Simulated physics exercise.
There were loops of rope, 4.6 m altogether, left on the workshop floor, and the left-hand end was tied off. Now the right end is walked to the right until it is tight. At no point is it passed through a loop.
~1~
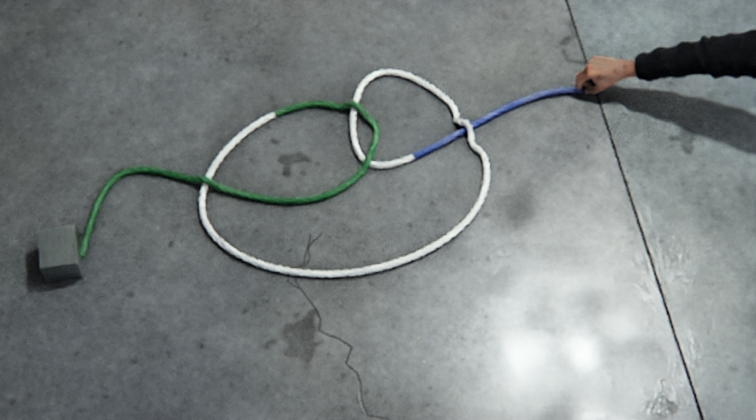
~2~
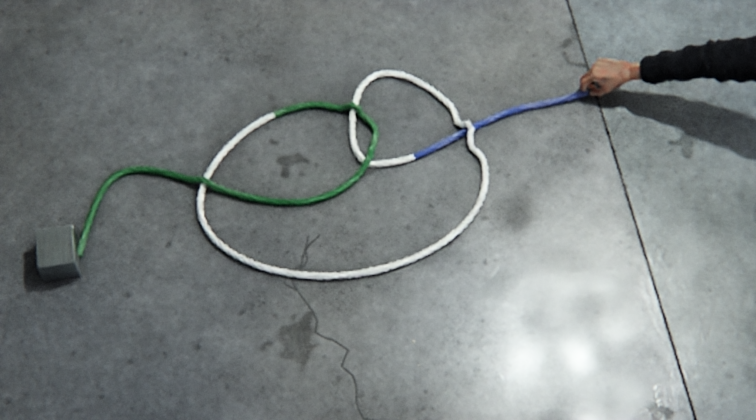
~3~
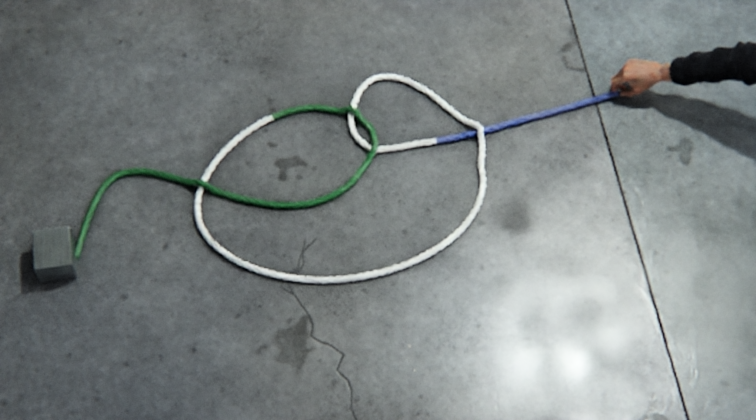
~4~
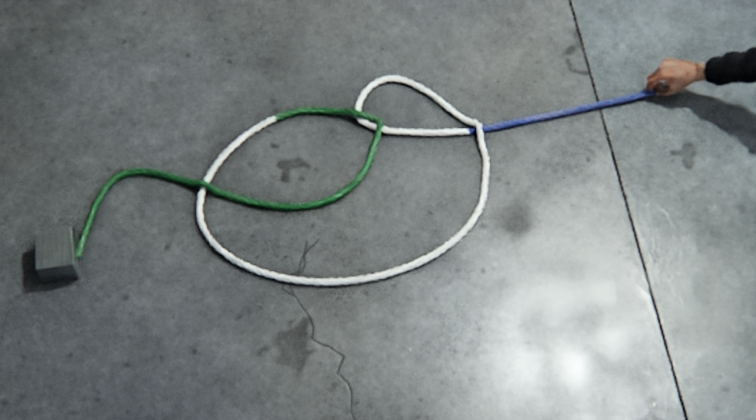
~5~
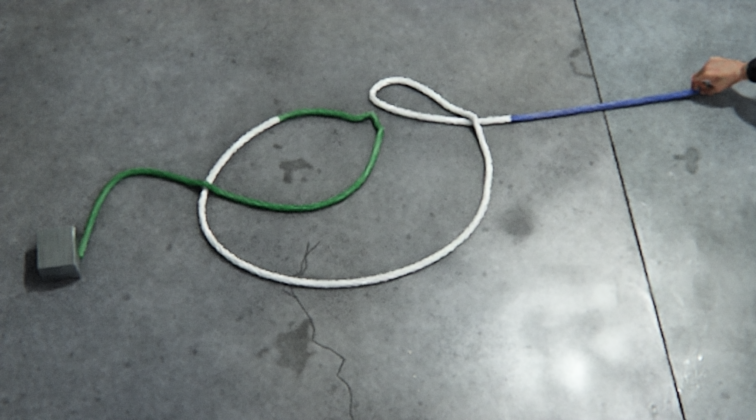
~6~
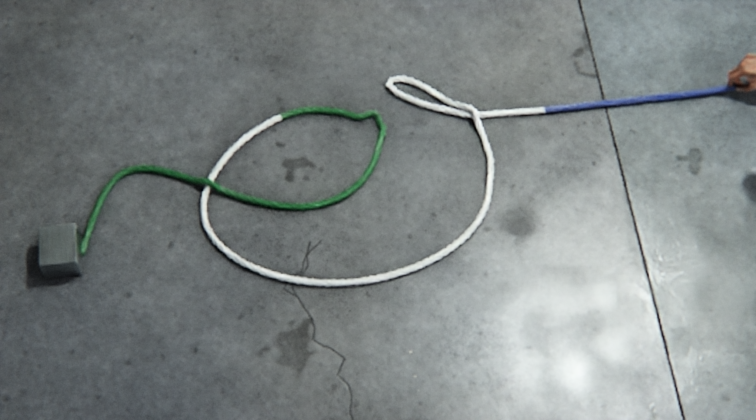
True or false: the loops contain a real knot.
False.
Next, the ends are 2.7 m apart, loops still 58 cm across.
Then, the ends are 3.4 m apart, loops still 33 cm across.
After that, the ends are 4.1 m apart, loops still 27 cm across.
Later, the ends are 4.6 m apart, and it runs straight.
At the end, the ends are 4.6 m apart, and it runs straight.
